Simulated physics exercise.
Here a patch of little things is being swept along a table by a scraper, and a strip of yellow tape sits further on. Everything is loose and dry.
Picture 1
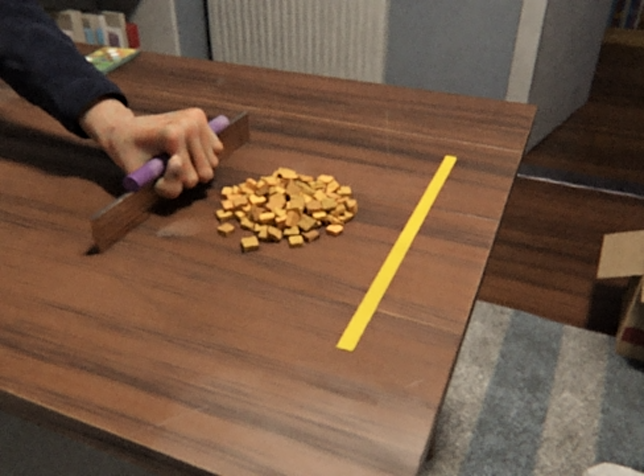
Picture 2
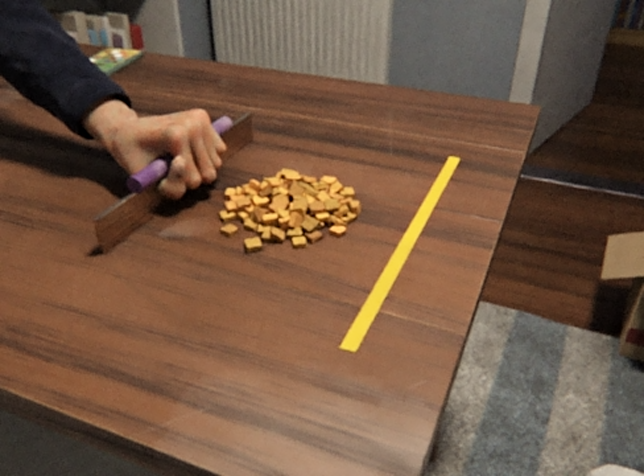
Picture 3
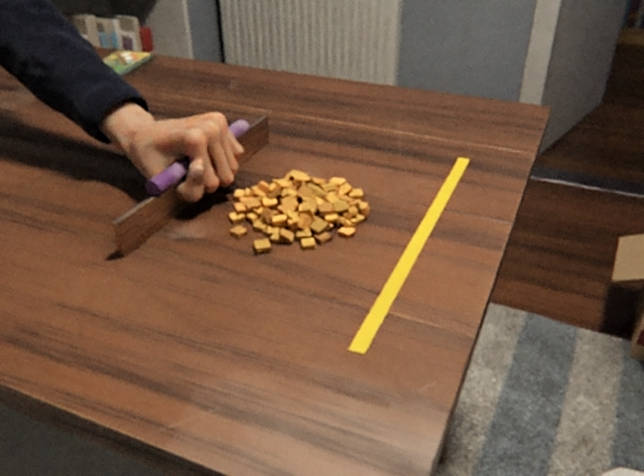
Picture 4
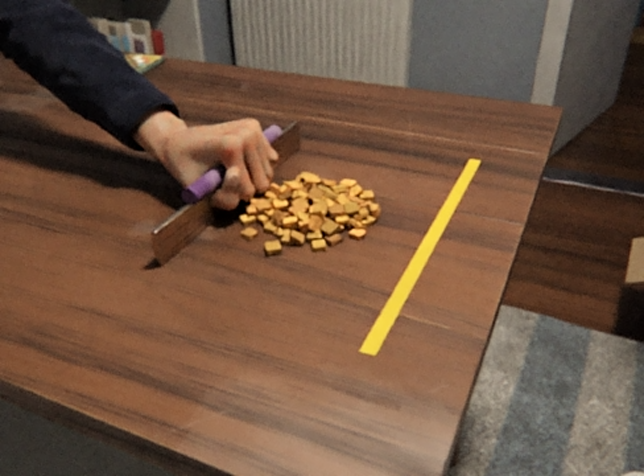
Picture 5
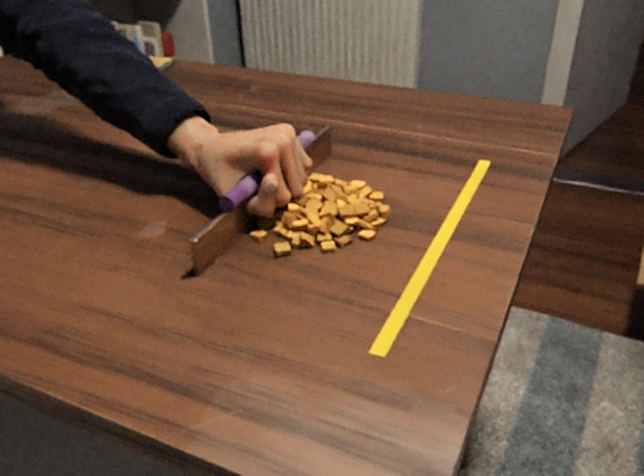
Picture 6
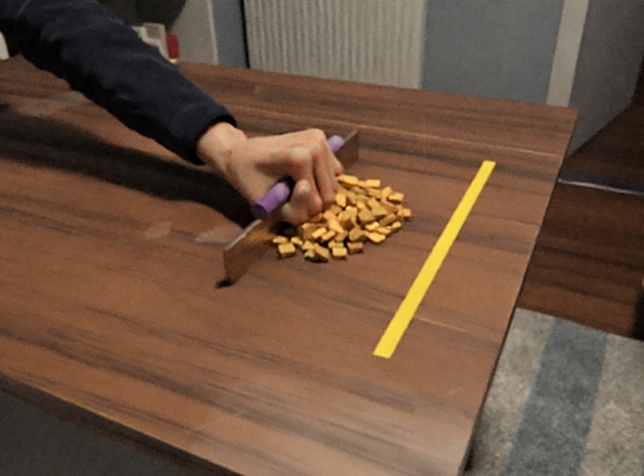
A hand in a dark sleeve, gripping a flat scraper by its purple handle, starts nearly still on a dark wood-grain tabletop, seen from above at an angle in a room with a radiator behind. To its right lie a loose heap of small golden-brown squares and a strip of yellow tape near the table's edge. The hand slides the scraper rightward into the heap, pushing the squares toward the tape, while the view shifts slightly left.
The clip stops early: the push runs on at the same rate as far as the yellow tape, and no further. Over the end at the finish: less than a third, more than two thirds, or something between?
Heap lost: Short of a third.
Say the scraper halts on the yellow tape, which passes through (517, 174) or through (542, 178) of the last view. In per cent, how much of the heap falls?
60 and 100 percent, roughly.
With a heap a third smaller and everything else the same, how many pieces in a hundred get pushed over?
Roughly 10 %.
Soon, scraper still moving, near (379, 194); heap all on the table, its front near (470, 243).
A while on, scraper stopped at the yellow tape; heap a small part over the edge.
Towards the end, scraper stopped at the yellow tape; heap about a quarter over the edge.
Finally, scraper stopped at the yellow tape; heap about a quarter over the edge.
